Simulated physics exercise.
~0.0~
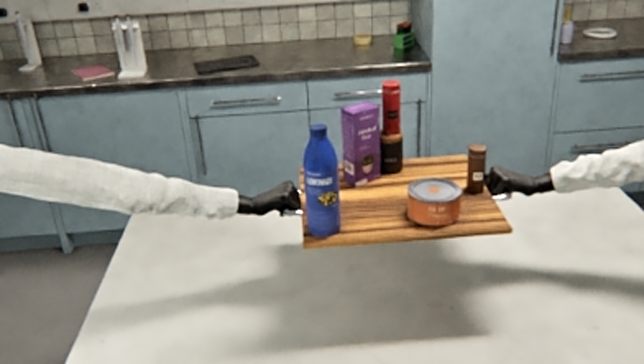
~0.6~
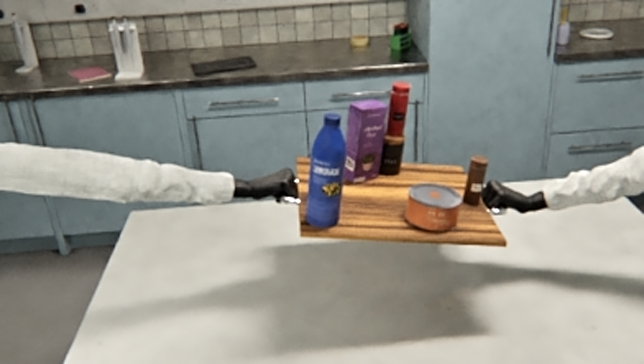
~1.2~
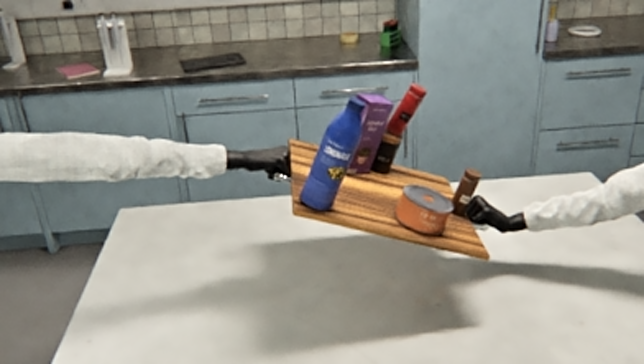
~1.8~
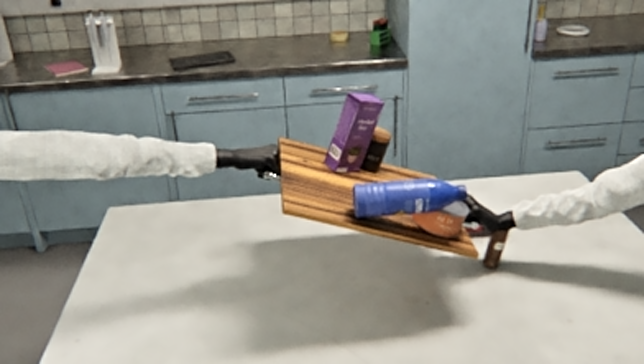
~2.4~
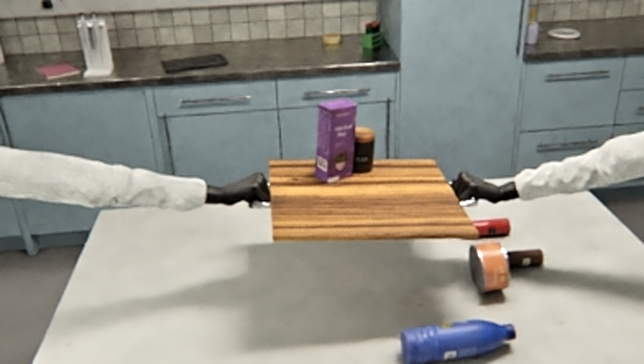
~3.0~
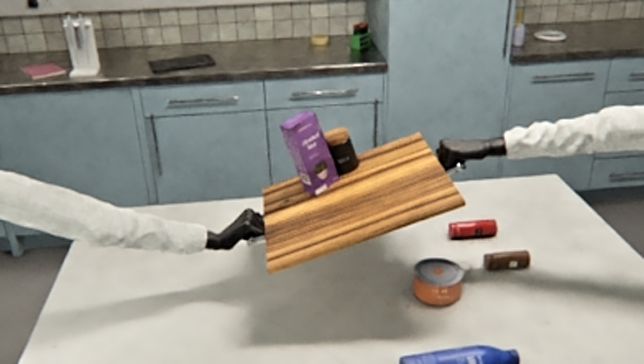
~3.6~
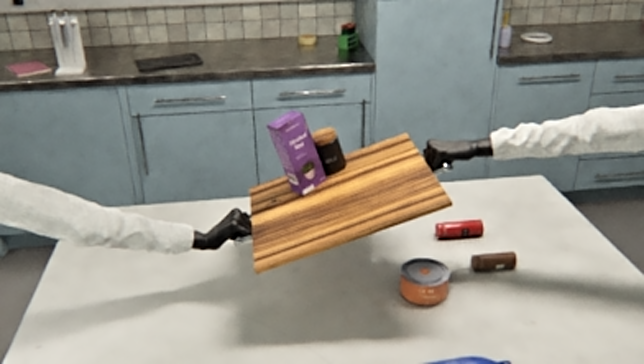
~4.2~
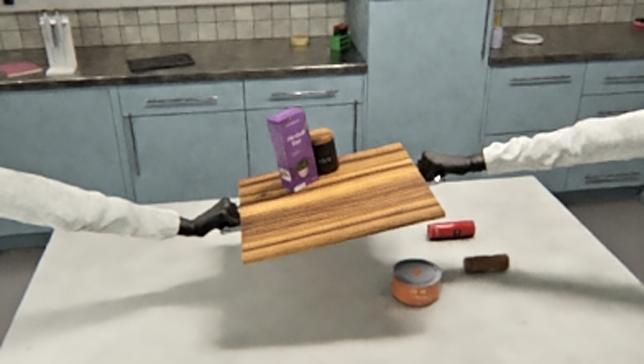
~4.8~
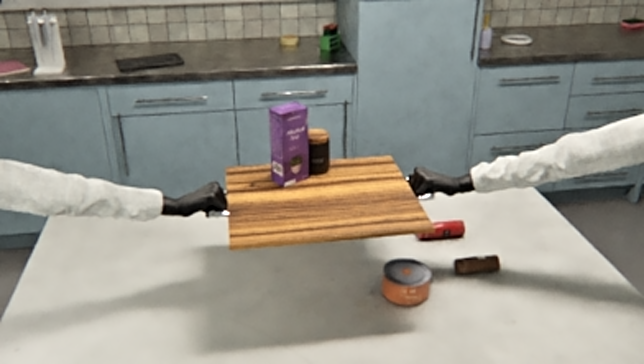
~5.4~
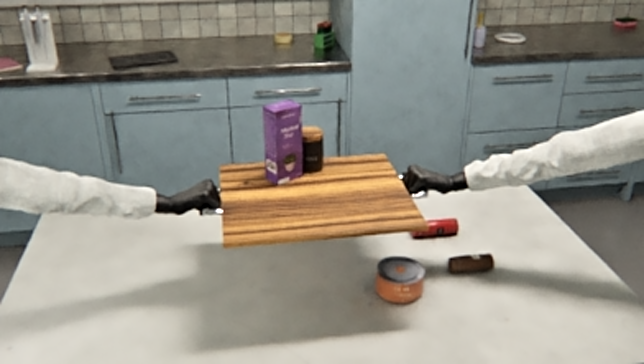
The video shows two gloved hands tilting a wooden board down to the right, sending a blue bottle, red shaker, brown shaker and orange tub onto the table, then tilting it left and leveling it with the purple carton and black jar still standing on it.
